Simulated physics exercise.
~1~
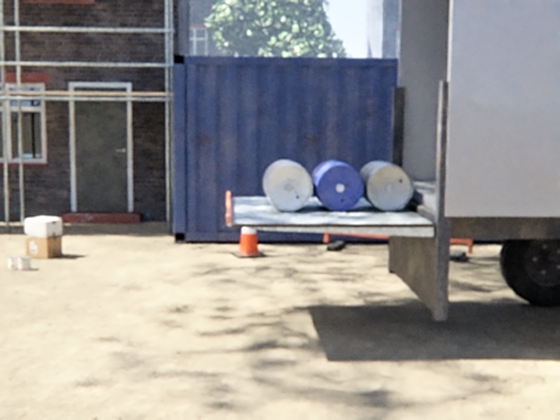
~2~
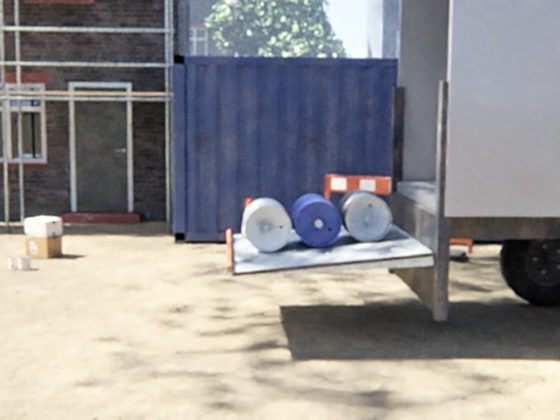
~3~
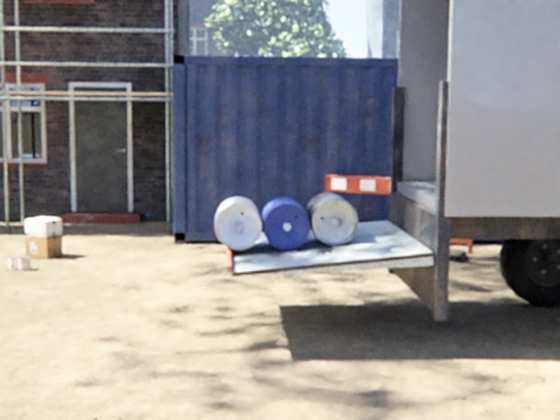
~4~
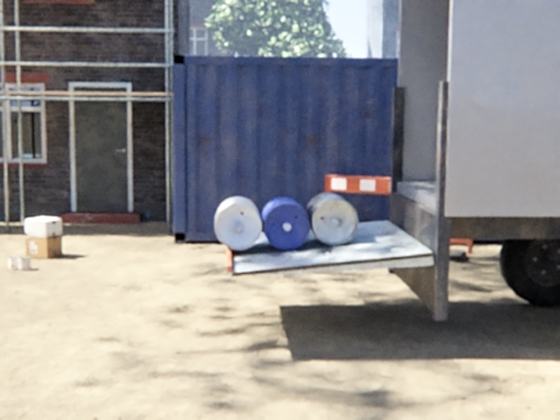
Building yard with a truck tail-lift dipping and tilting outwards, three drums rolling left and stopping together at its raised edge.
